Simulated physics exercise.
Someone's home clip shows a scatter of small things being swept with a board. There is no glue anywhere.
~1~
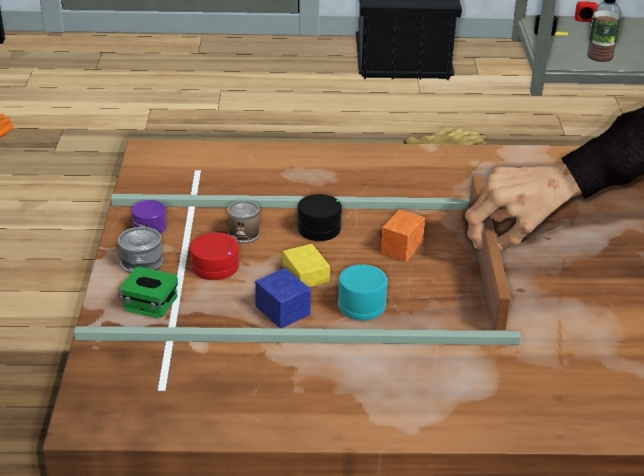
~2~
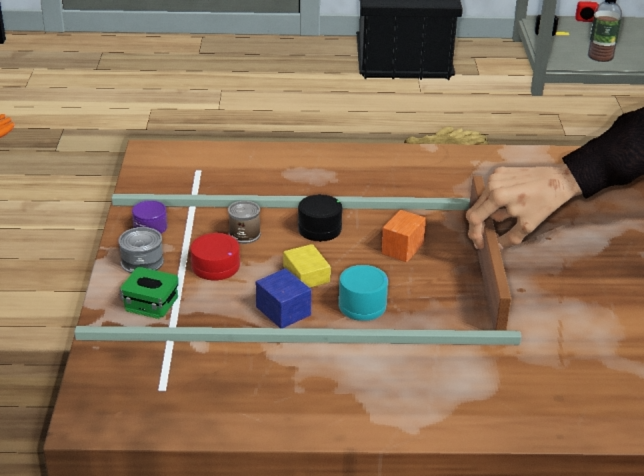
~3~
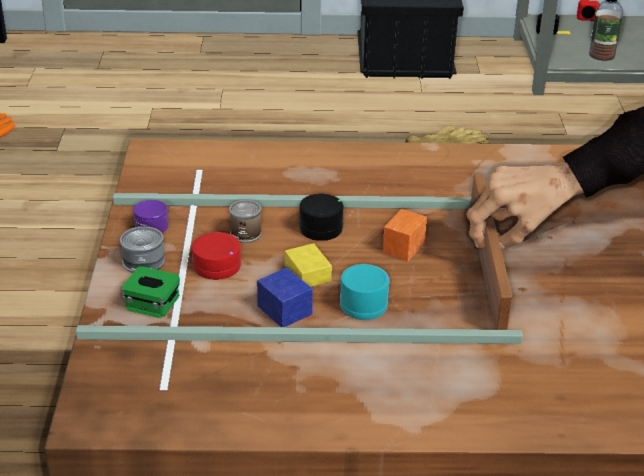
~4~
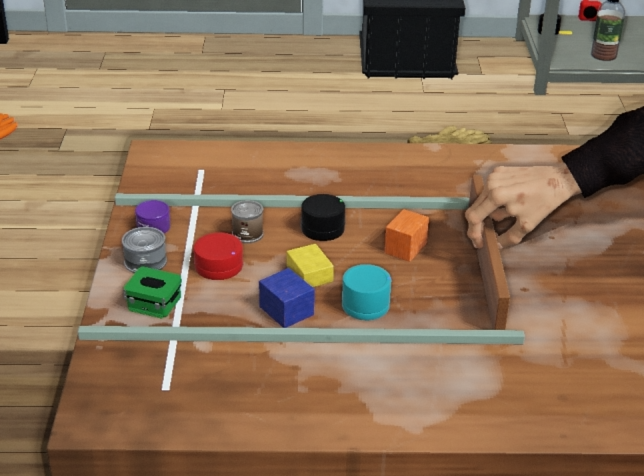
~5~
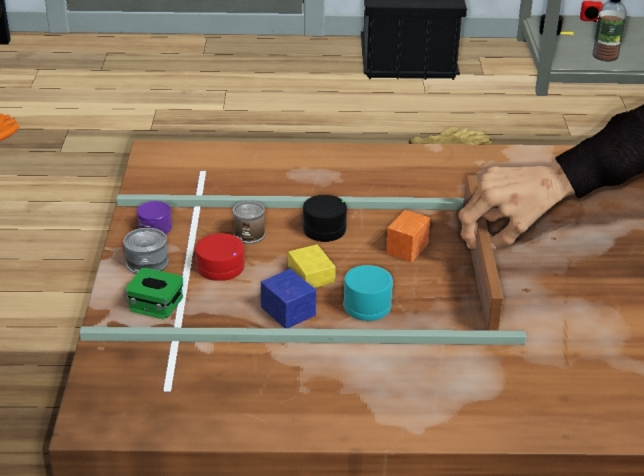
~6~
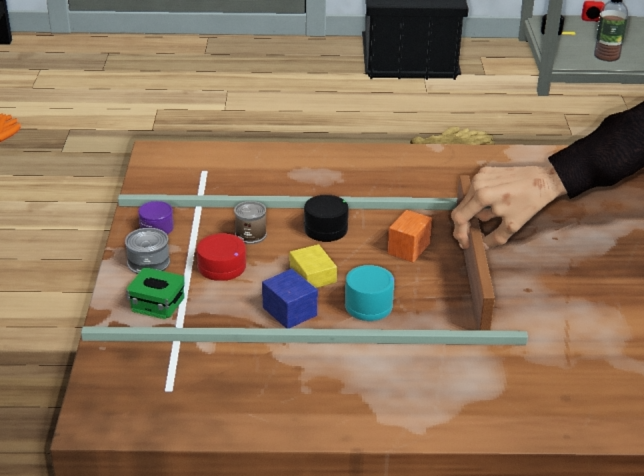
At the start, a hand holds a wooden board upright at the right of a table, with colourful blocks, tubs and small metal pots scattered between two pale green strips. The board stays nearly still at first, then the hand slides it slightly left, without touching the scattered things.
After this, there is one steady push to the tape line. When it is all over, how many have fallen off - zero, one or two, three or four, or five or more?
Looks like the tally of pieces that topple off is one or two there.
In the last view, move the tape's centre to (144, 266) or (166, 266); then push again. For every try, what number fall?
6 and 2 down on the floor.
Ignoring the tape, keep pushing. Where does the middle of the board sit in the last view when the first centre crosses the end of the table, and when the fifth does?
I'd put it close to (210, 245) and later close to (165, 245).
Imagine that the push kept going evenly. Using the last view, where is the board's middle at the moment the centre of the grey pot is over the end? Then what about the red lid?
(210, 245) and (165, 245), more or less.
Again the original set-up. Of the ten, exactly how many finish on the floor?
1.
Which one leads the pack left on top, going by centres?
The answer: The green case.
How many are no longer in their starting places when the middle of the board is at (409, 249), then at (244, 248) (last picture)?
The number moved is 1 and then 9.
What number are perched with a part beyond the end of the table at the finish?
Count of overhanging things: 1.
Early on, none off yet; grey pot at rest near (148, 251); purple tub at rest near (156, 219); green case at rest near (157, 294).
A while later, none off yet; grey pot travelled a little near (124, 248); purple tub at rest near (156, 219); green case travelled about its own width near (122, 289).
Finally, the number that fall off is one or two; lost, grey pot.
